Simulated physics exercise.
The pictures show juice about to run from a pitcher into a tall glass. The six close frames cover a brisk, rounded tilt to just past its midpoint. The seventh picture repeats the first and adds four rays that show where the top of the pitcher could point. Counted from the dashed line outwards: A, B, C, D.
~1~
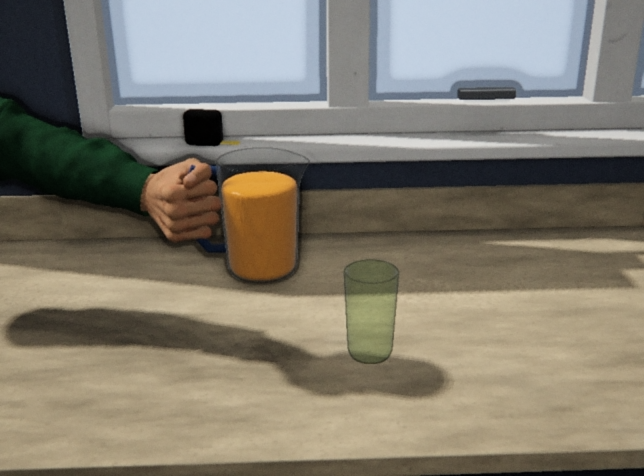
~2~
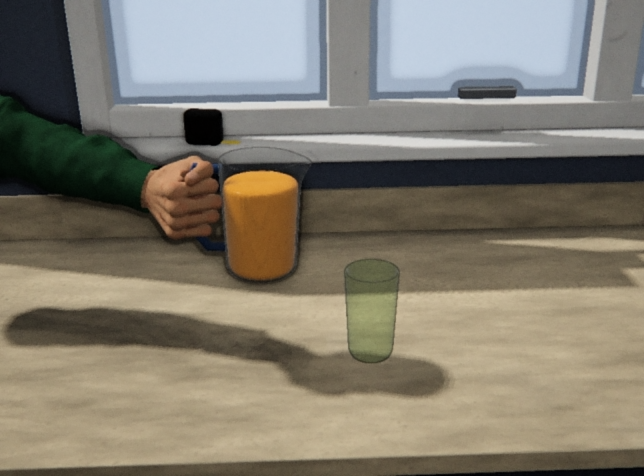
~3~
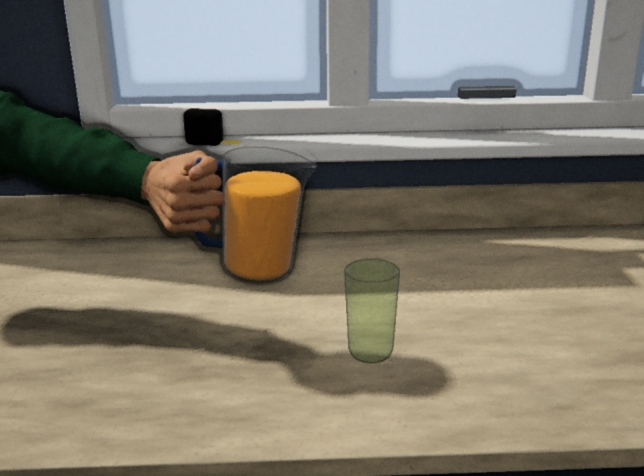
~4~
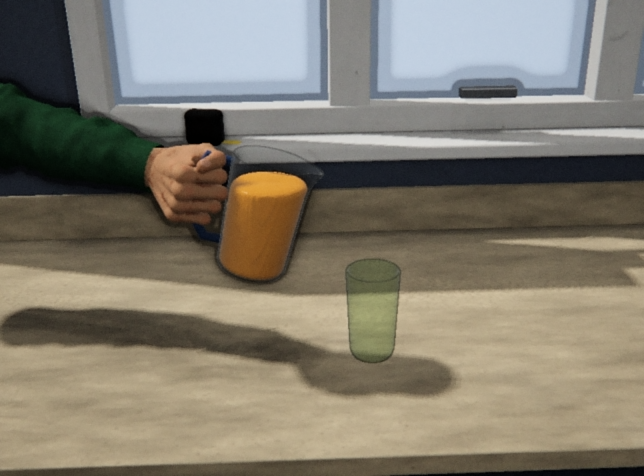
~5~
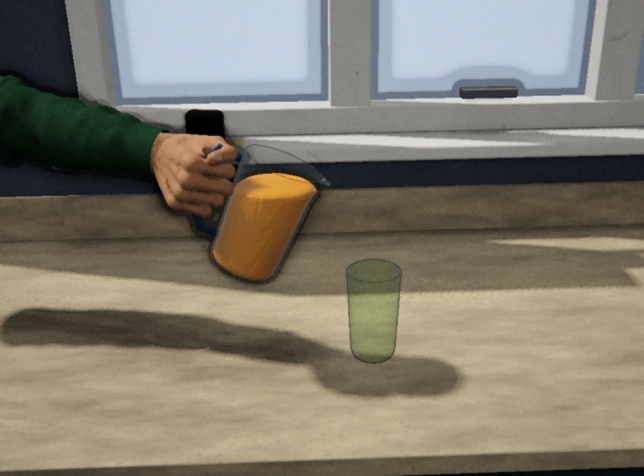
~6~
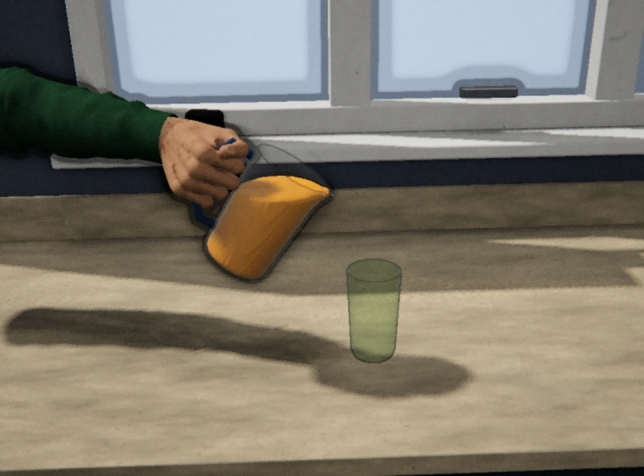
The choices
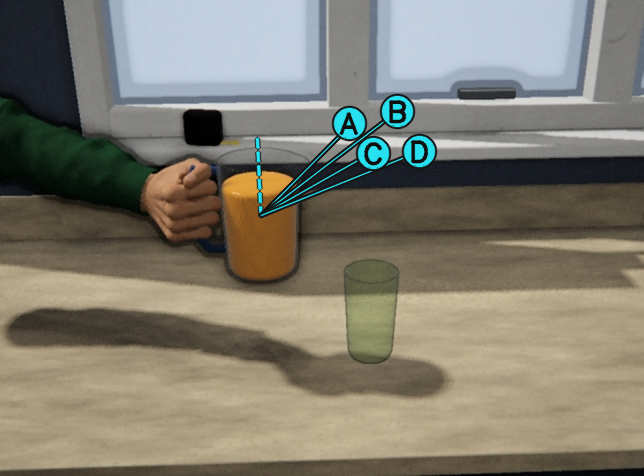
At a counter beneath a window, a hand in a green sleeve holds a clear pitcher of orange juice upright near an empty, green-tinted tall glass, then steadily tilts the pitcher rightward, the juice shifting toward its lip.
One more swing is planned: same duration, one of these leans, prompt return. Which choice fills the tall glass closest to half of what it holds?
Take C.
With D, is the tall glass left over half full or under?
Over.
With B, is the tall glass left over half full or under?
Under half.
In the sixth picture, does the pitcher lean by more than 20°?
Yes.
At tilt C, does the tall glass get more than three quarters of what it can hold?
No, less.
On the marked copy, A at (338, 137); B at (383, 121); C at (357, 160); D at (404, 157).
With A, the tall glass ends with about 17 % of what it can hold.
With B, the tall glass ends with about 32 % of what it can hold.
With C, the tall glass ends with about 50 % of what it can hold.
With D, the tall glass ends with about 72 % of what it can hold.
